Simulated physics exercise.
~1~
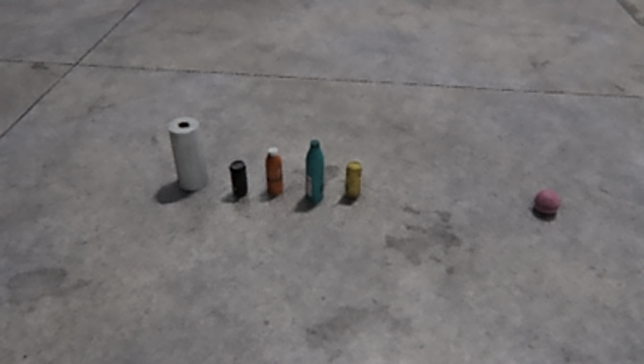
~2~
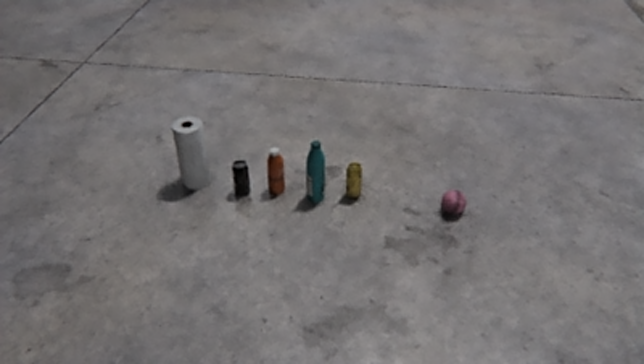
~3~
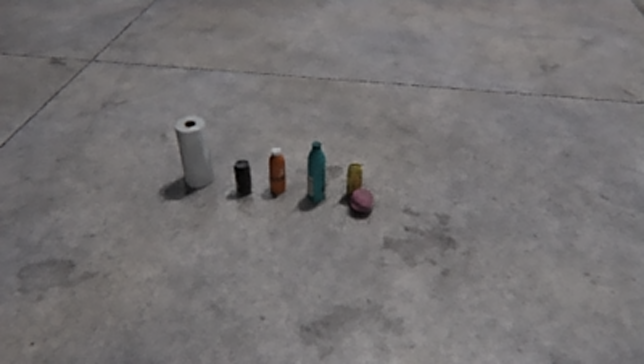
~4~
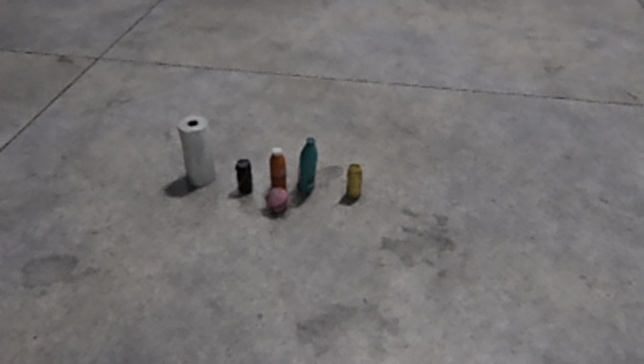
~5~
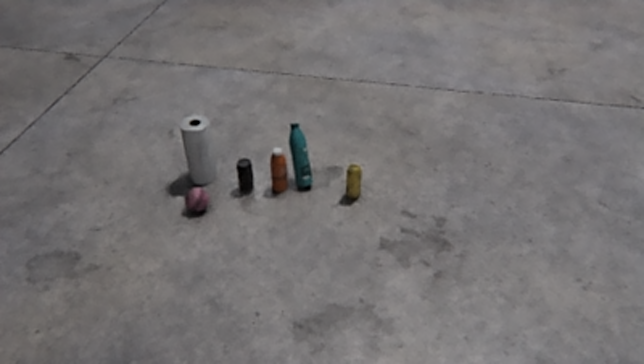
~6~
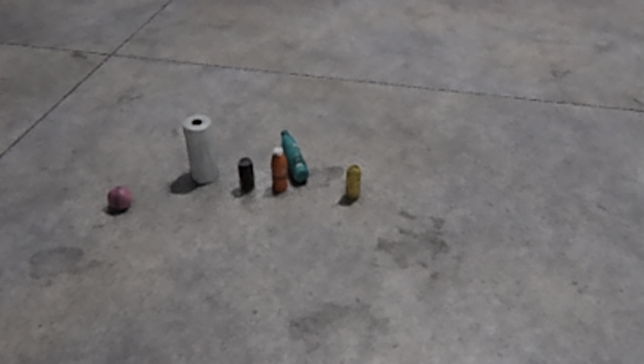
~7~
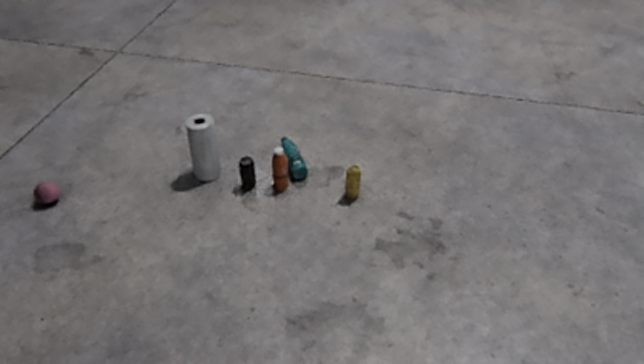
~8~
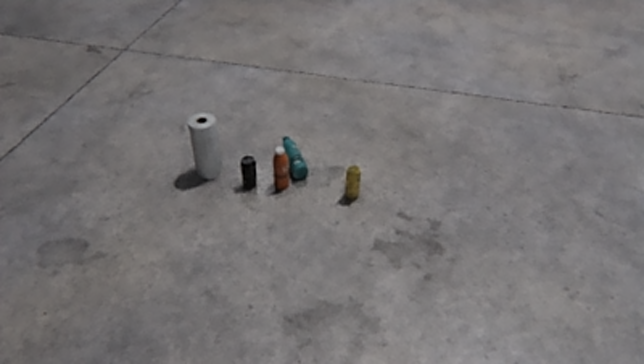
A pink ball rolled from right to left across a concrete floor, past a row of five household items, and the turquoise bottle tipped over behind the orange one; the ball rolled out of view, leaving the other four standing.
